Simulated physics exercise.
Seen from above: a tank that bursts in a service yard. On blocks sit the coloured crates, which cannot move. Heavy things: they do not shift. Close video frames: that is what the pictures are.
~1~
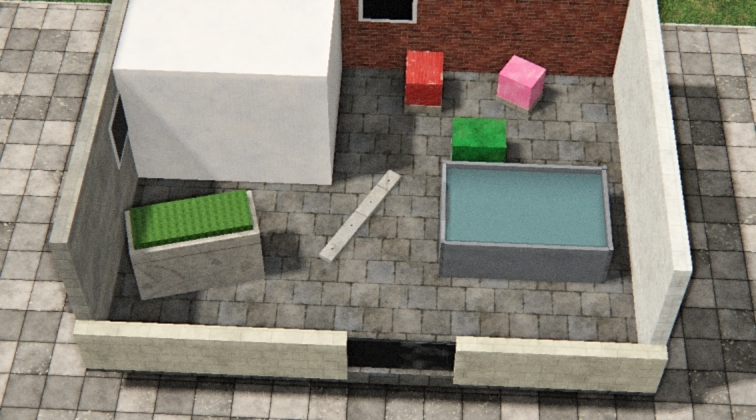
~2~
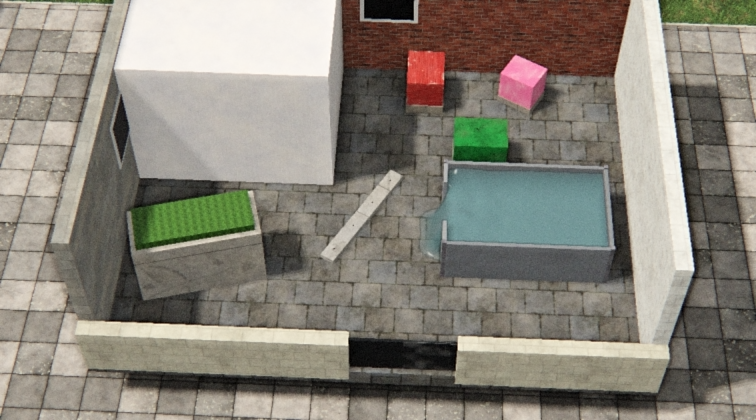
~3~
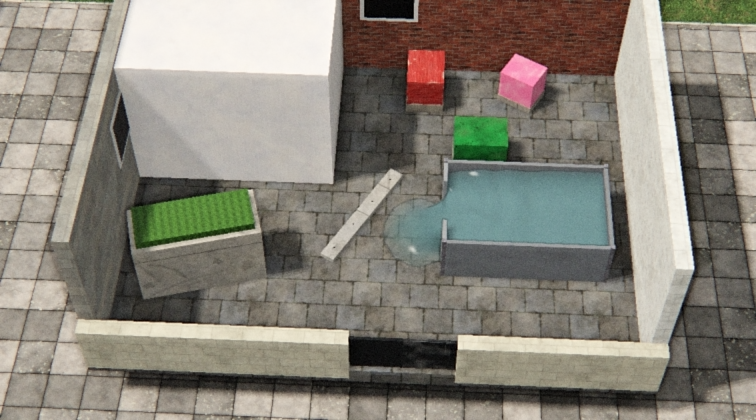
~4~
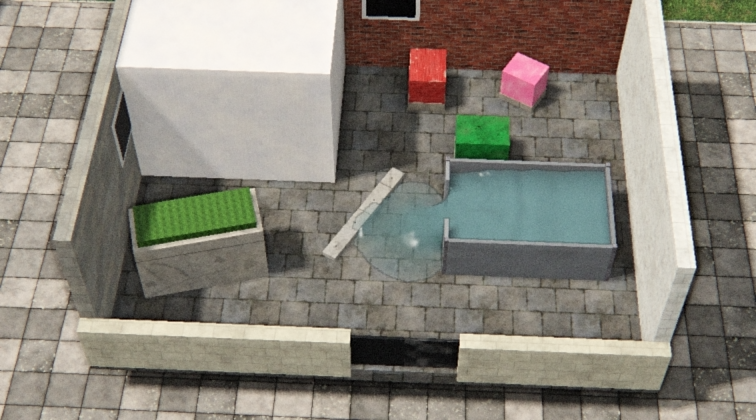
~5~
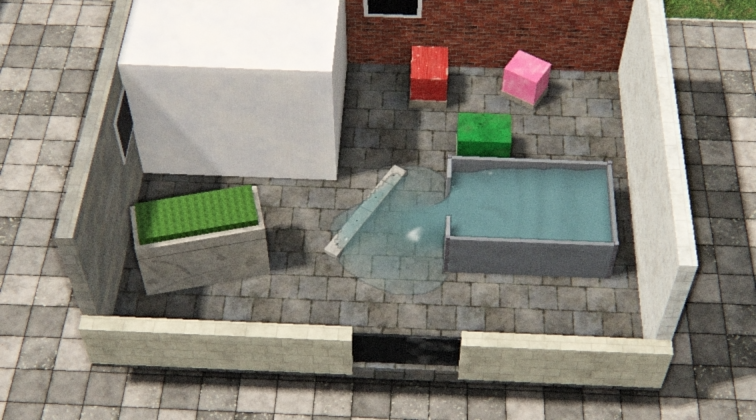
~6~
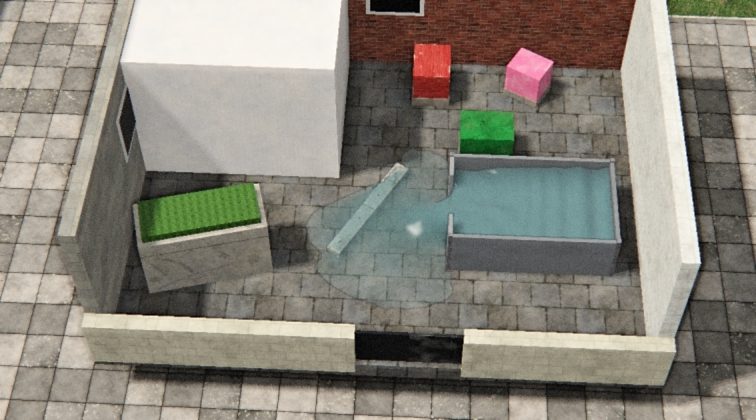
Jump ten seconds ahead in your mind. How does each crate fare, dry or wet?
The pink crate comes out dry. The red crate comes out dry. The green crate comes out dry.
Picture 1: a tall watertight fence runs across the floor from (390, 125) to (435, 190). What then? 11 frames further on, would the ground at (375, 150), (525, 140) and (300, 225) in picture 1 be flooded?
In turn: Wet, not flooded, awash.
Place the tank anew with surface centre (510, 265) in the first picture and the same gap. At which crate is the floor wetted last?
It is the pink one.
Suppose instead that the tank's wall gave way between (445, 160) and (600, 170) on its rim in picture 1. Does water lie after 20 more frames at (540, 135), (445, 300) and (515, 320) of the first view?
First spot drenched, second unwetted, third unwetted.
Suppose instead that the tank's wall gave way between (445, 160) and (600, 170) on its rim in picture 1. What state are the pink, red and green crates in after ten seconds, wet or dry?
I'd expect the pink crate goes wet, the red crate goes wet, and the green crate goes wet.
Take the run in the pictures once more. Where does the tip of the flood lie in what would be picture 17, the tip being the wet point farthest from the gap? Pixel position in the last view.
Roughly at (111, 340).
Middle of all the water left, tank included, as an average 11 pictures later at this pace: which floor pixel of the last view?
Point: (437, 233).
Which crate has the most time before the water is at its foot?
Note: The pink-painted one.
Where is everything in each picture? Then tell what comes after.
In the first picture, the tank at (525, 208) is whole and still.
In the second picture, the front is at (432, 213), out from the gap at (446, 223).
In the third picture, the front is at (392, 219), out from the gap at (446, 224).
In the fourth picture, the front is at (356, 237), out from the gap at (447, 223).
In the fifth picture, the front is at (335, 231), out from the gap at (449, 220).
In the sixth picture, the front is at (312, 233), out from the gap at (452, 218).
A moment on, water covers 35 % of the floor; the pink crate not reached, the red crate not reached, the green crate water round its plinth.
Next, water covers 50 % of the floor; the pink crate not reached, the red crate water round its plinth, the green crate water round its plinth.
Then, water covers 55 % of the floor; the pink crate water round its plinth, the red crate water round its plinth, the green crate water round its plinth.
Later, water covers 70 % of the floor; the pink crate water round its plinth, the red crate water round its plinth, the green crate water round its plinth.
In the end, water covers 100 % of the floor; the pink crate stayed above the water, the red crate stayed above the water, the green crate stayed above the water.
